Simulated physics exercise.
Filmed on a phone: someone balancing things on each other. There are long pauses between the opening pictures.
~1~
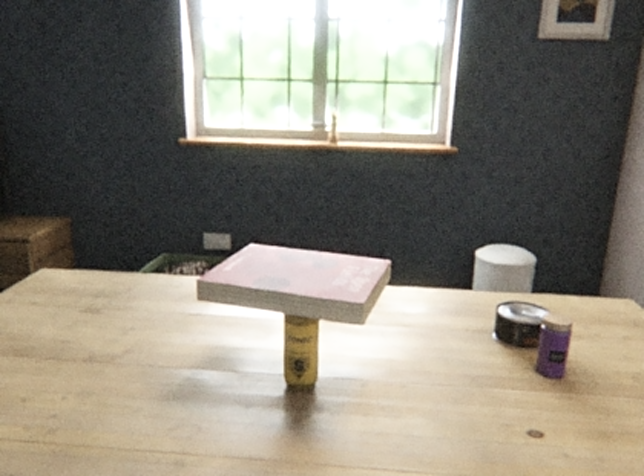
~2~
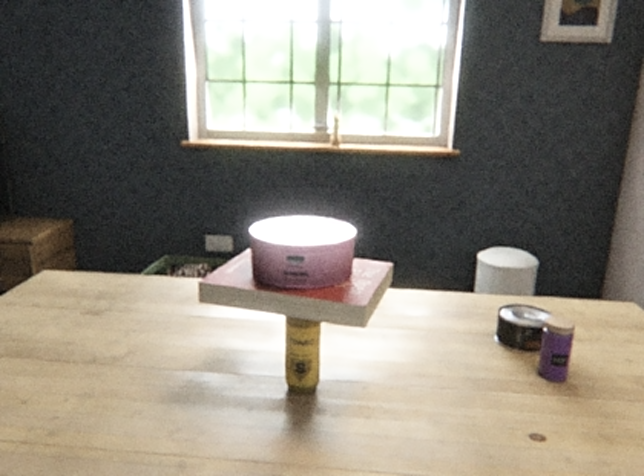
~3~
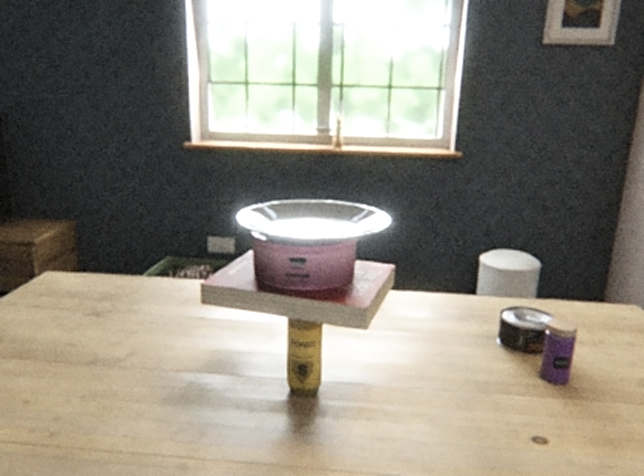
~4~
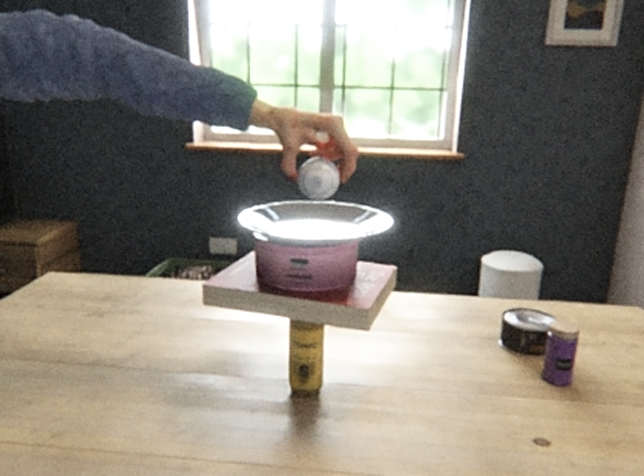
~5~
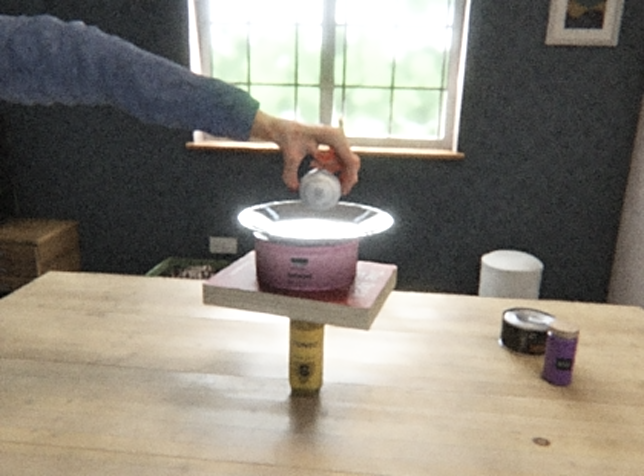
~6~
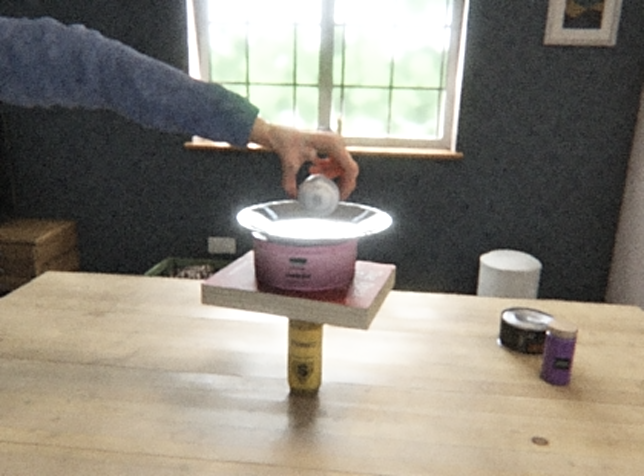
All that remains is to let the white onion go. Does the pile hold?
It keeps its balance.
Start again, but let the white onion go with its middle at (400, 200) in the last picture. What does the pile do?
Then it gives way.
Then, 0.60 s later than the last frame, all is still.
Then, 1.50 s later than the last frame, white onion resting near (319, 198).
When it is over, all 7 as before. End places, in pixels of the last picture, white onion near (319, 198). The pile stays up.
